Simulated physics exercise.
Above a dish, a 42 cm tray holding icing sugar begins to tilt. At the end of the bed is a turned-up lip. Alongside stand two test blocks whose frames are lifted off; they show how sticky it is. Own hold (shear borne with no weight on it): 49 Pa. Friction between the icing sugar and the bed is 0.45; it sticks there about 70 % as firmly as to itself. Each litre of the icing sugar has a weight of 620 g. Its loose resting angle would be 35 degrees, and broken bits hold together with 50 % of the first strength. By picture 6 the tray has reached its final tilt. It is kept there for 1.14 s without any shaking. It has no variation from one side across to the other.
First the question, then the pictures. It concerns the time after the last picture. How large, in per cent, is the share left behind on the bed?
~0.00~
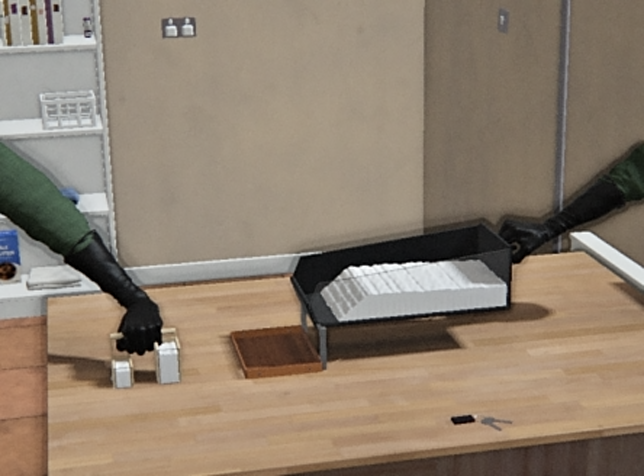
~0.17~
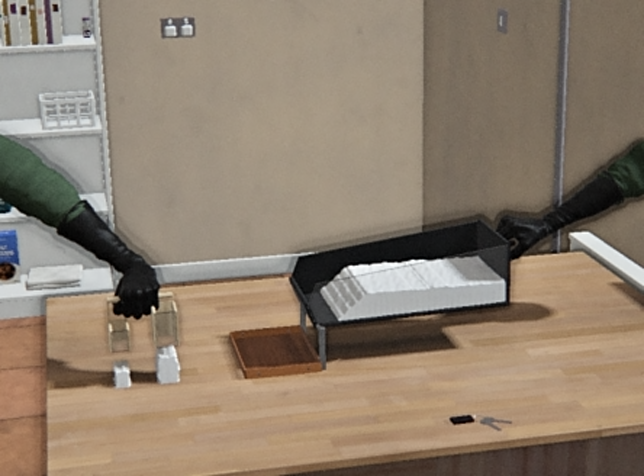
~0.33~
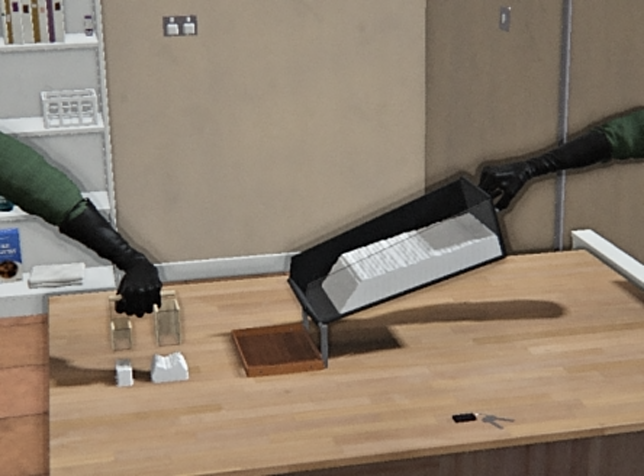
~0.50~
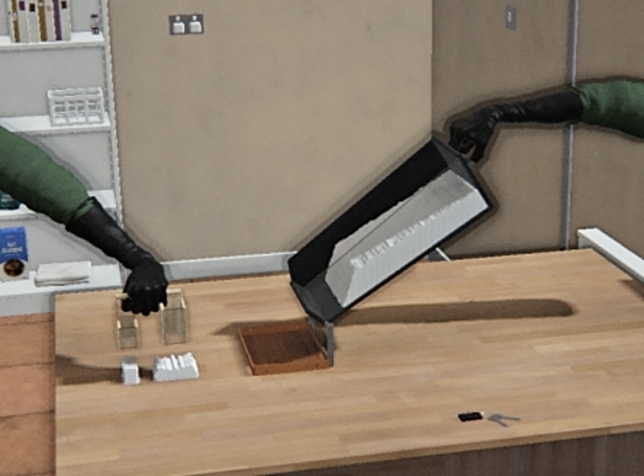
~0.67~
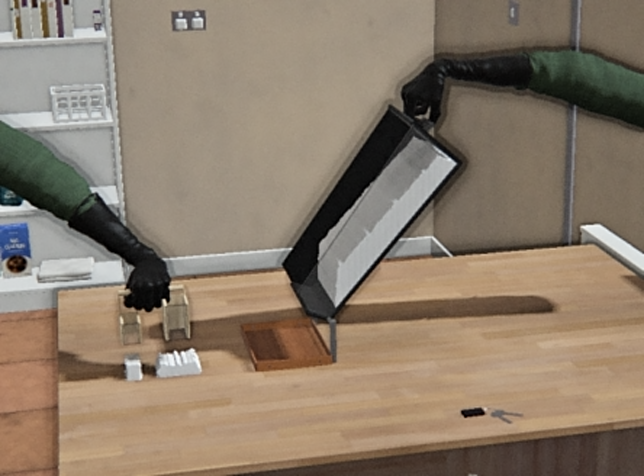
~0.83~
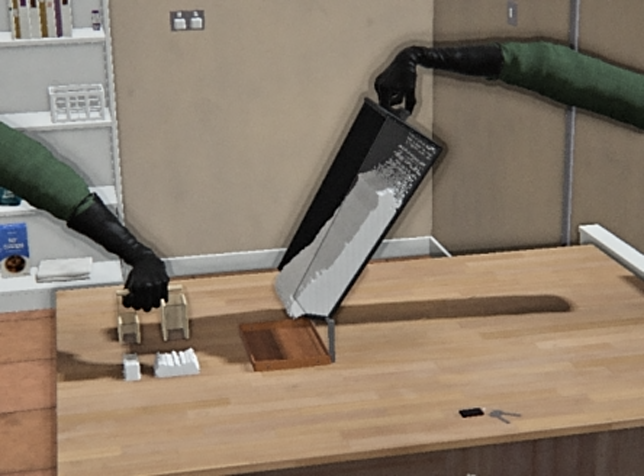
I would say about 26 %.
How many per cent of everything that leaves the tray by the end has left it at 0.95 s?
Roughly 30 percent.
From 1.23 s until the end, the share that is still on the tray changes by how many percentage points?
Some 4 per cent.
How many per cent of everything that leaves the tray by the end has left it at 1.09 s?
It comes to about 70 percent.
After 0.95 s, the tilt is 55 degrees and 80 % is on the bed.
After 1.09 s, the tilt is 55 degrees and 45 % is on the bed.
After 1.23 s, the tilt is 55 degrees and 30 % is on the bed.
After 1.36 s, the tilt is 55 degrees and 26 % is on the bed.
After 1.93 s, at the end, the tilt is 55 degrees and 26 % is on the bed.
